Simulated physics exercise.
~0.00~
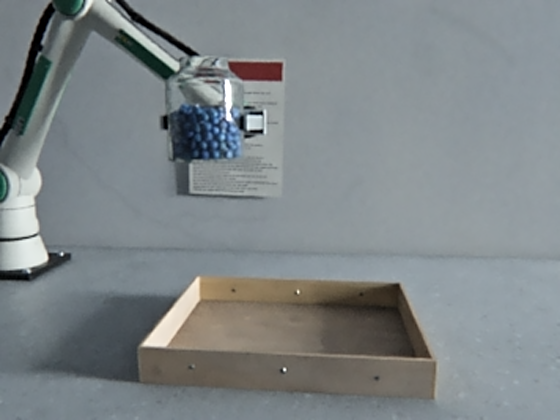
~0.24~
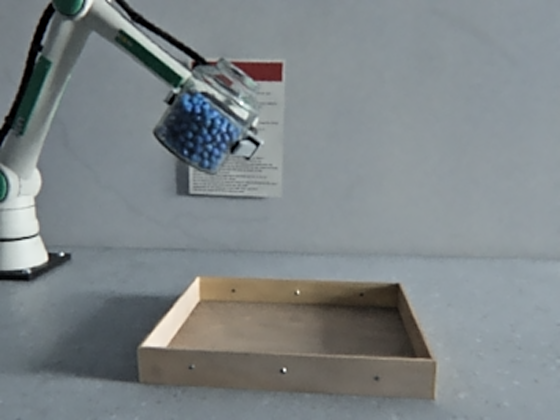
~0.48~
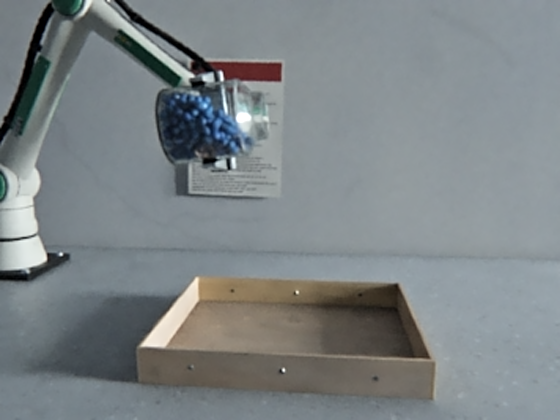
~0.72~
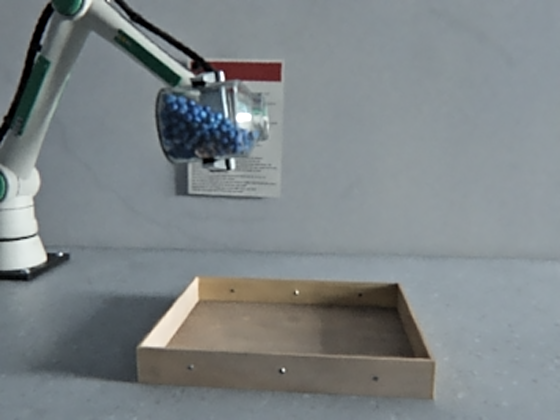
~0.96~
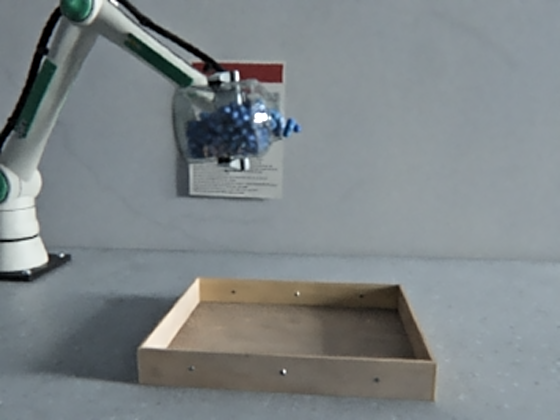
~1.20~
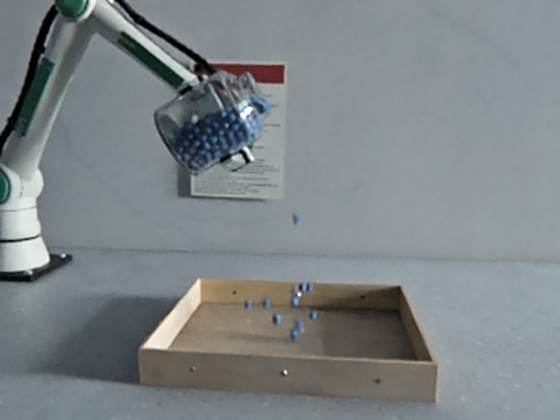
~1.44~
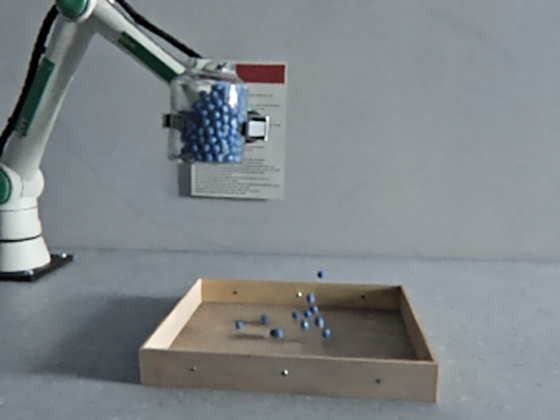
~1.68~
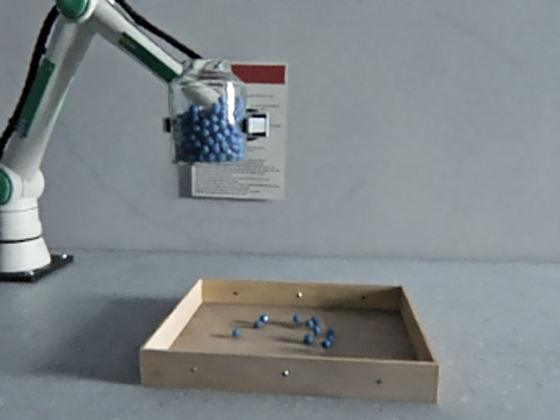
Robot arm tipping a clear jar of blue beads sideways, spilling a few into a wooden tray, then returning it upright, still mostly full.
